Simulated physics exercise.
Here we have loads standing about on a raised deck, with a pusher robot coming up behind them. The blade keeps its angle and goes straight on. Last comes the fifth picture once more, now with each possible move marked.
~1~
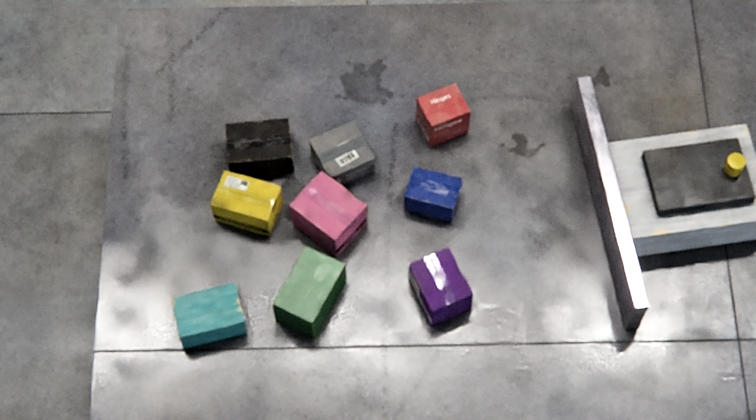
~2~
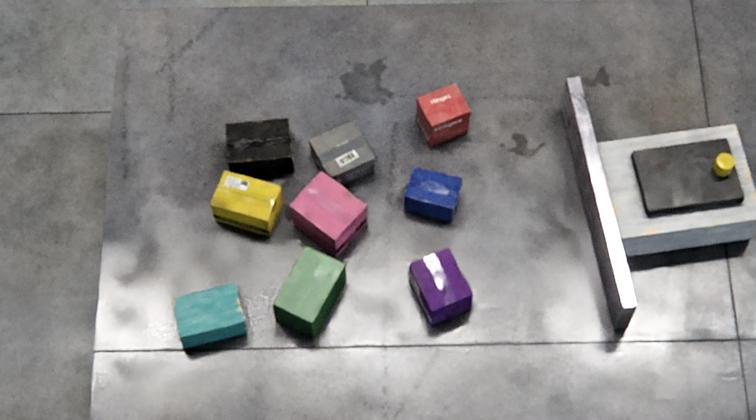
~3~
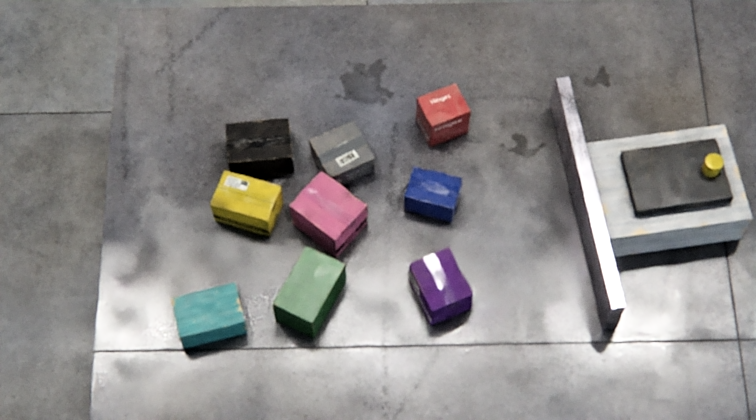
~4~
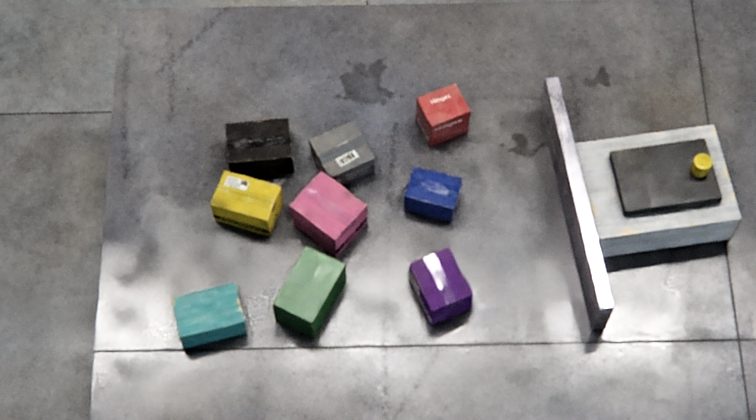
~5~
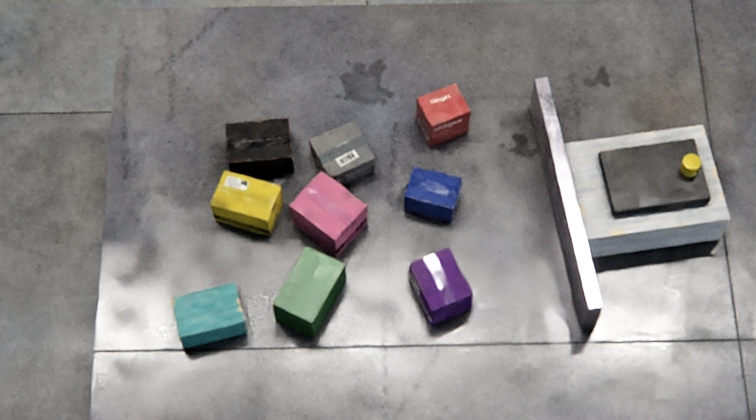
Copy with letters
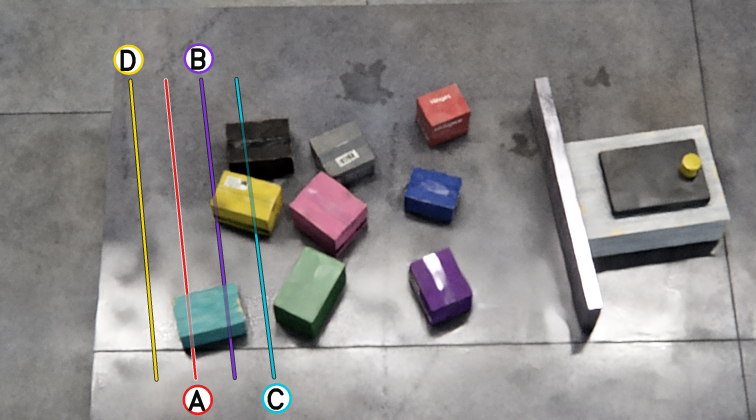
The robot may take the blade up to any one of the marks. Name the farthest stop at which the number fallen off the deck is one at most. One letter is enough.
Stop at B.
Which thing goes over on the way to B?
The yellow parcel goes over.
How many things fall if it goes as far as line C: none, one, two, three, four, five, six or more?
By then, none.
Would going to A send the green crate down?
No.
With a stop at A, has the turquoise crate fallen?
Yes.
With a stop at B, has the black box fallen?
By then, no.
On the marked copy, A at (180, 222); B at (217, 221); C at (254, 221); D at (143, 222).
With B. Early on, robot (520, 179); red box (394, 114); purple parcel (424, 286).
Further on, robot (394, 182); yellow parcel (168, 195); turquoise crate (200, 314).
At the end, robot (298, 183); yellow parcel over the edge; turquoise crate (102, 316); one fallen.
As for the rest, A drops four; C is within the limit but short; D drops five.
